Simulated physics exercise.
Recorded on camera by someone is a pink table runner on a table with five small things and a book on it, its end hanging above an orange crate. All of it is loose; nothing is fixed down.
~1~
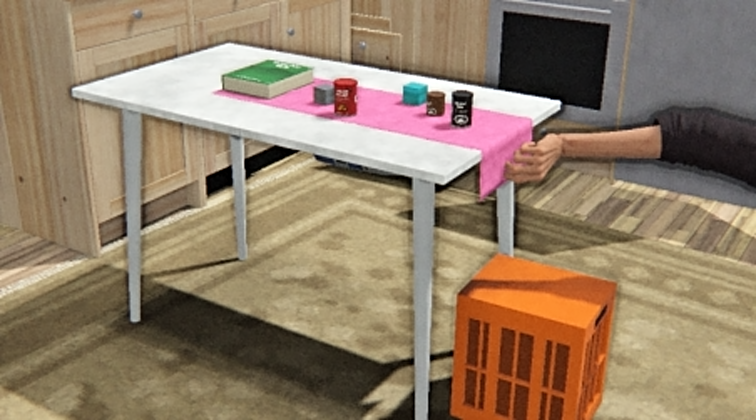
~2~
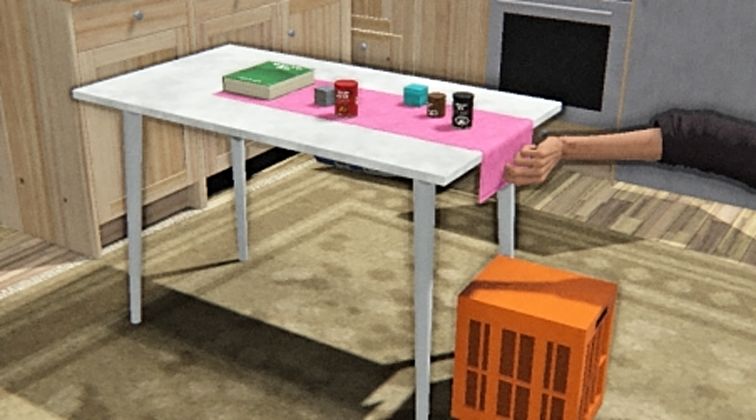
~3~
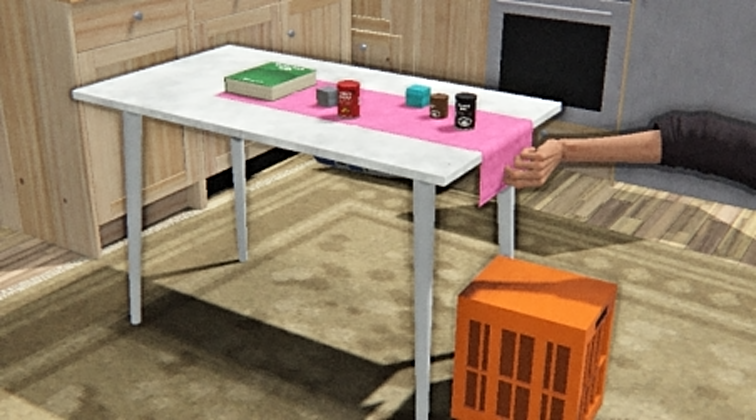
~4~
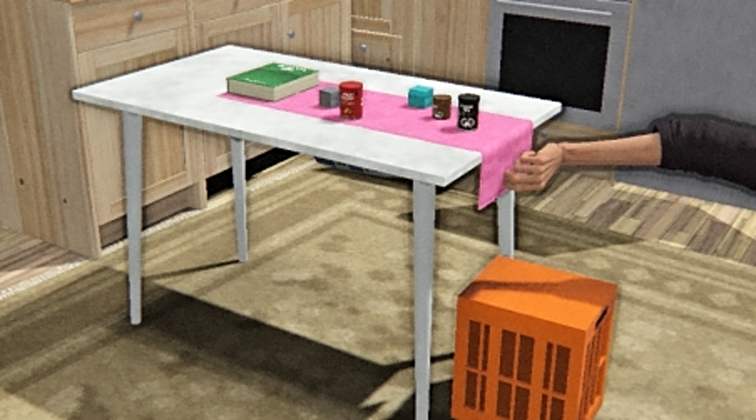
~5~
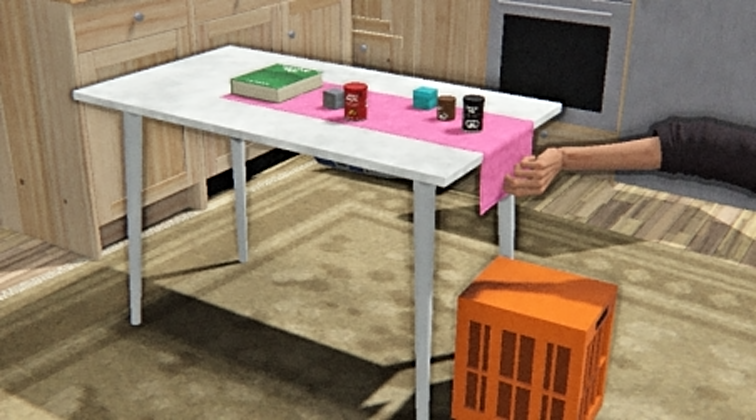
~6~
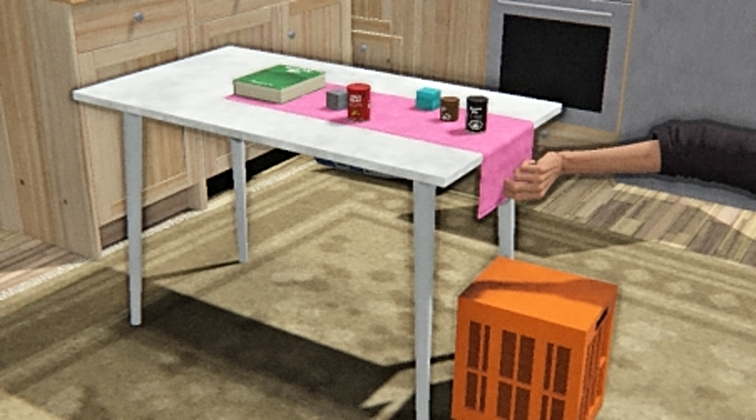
A hand slowly pulling a pink runner down over the table's end, the book and small items on it shifting slightly right.
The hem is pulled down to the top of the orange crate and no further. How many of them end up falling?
Gone: Two.
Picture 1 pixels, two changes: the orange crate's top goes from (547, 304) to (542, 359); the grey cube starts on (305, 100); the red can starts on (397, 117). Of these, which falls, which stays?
The grey cube stays put; the red can is lost.
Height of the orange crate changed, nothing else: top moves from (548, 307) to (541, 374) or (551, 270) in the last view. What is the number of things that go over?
Then 4, then 1.
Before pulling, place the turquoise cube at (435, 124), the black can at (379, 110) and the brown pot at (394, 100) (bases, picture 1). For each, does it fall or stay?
Turquoise cube dropped, black can kept, brown pot kept.
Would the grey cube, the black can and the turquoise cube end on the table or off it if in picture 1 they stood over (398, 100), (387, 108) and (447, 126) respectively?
The grey cube remains up; the black can remains up; the turquoise cube drops off.
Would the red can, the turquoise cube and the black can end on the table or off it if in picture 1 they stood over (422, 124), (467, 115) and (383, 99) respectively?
Of the three, the red can ends off the top, the turquoise cube ends off the top and the black can stays aloft.
Soon after, hem near (503, 262); black can gone.
After that, hem on the crate; black can and brown pot gone.
In the end, hem on the crate; black can and brown pot gone. Over the edge go two.
